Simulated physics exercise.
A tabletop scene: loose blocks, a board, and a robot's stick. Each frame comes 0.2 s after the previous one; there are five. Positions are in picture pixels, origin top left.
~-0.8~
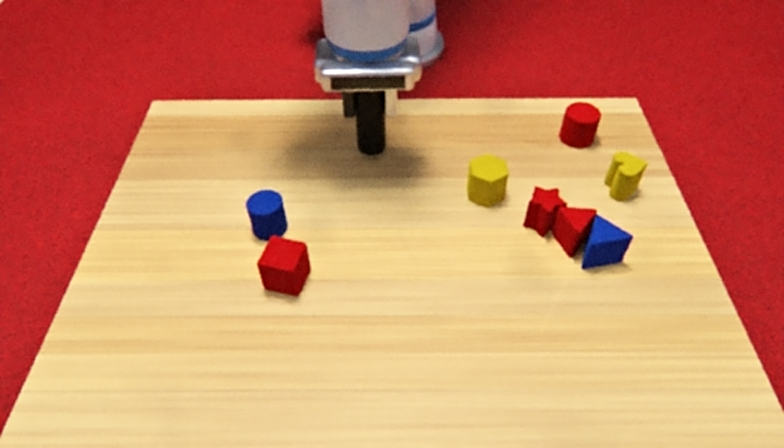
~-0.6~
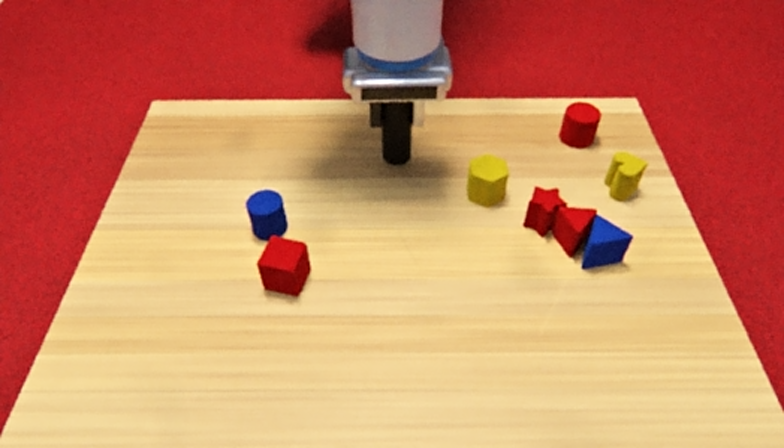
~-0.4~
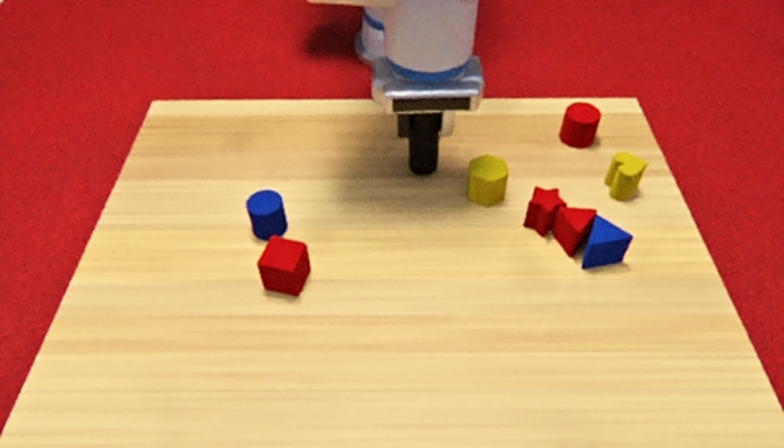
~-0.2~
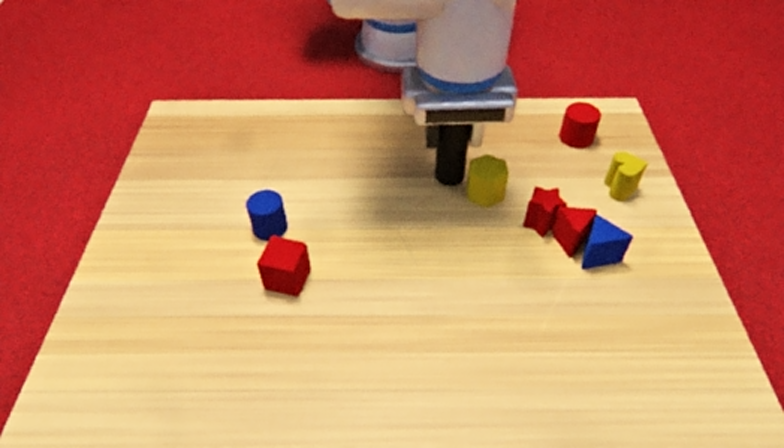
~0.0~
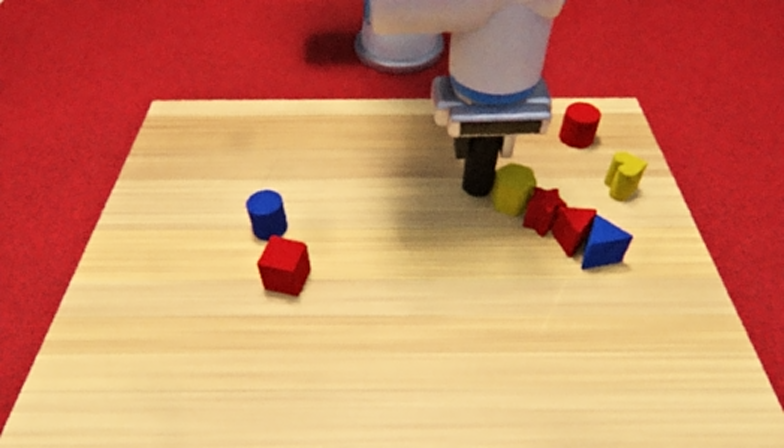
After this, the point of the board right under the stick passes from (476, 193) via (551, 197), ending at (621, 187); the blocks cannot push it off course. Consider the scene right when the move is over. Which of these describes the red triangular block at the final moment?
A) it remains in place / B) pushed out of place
B.
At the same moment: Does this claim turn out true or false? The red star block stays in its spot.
The statement is incorrect.
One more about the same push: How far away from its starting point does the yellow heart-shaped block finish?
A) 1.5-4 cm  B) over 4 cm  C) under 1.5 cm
A: 1.5-4 cm.
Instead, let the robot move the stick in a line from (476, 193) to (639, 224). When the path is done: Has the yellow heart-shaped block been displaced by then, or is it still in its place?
Gets moved.
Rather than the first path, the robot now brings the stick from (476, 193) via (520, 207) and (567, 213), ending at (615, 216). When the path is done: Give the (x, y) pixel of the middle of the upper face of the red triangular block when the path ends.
It should be at (584, 233) by then.
The first path, step by step. One third of the way, stick at (528, 191); yellow six-sided block at (571, 178); red star block at (571, 202), turned 80° clockwise; red triangular block at (582, 225), turned 25° anticlockwise.
Two thirds of the way, stick at (577, 187); yellow six-sided block at (615, 185), turned 45° clockwise; red star block at (571, 202), turned 80° clockwise; red triangular block at (582, 225), turned 25° anticlockwise.
At the end, stick at (624, 181); yellow six-sided block at (628, 188), turned 80° clockwise; red star block at (571, 202), turned 80° clockwise; red triangular block at (582, 225), turned 25° anticlockwise; yellow heart-shaped block at (658, 158).
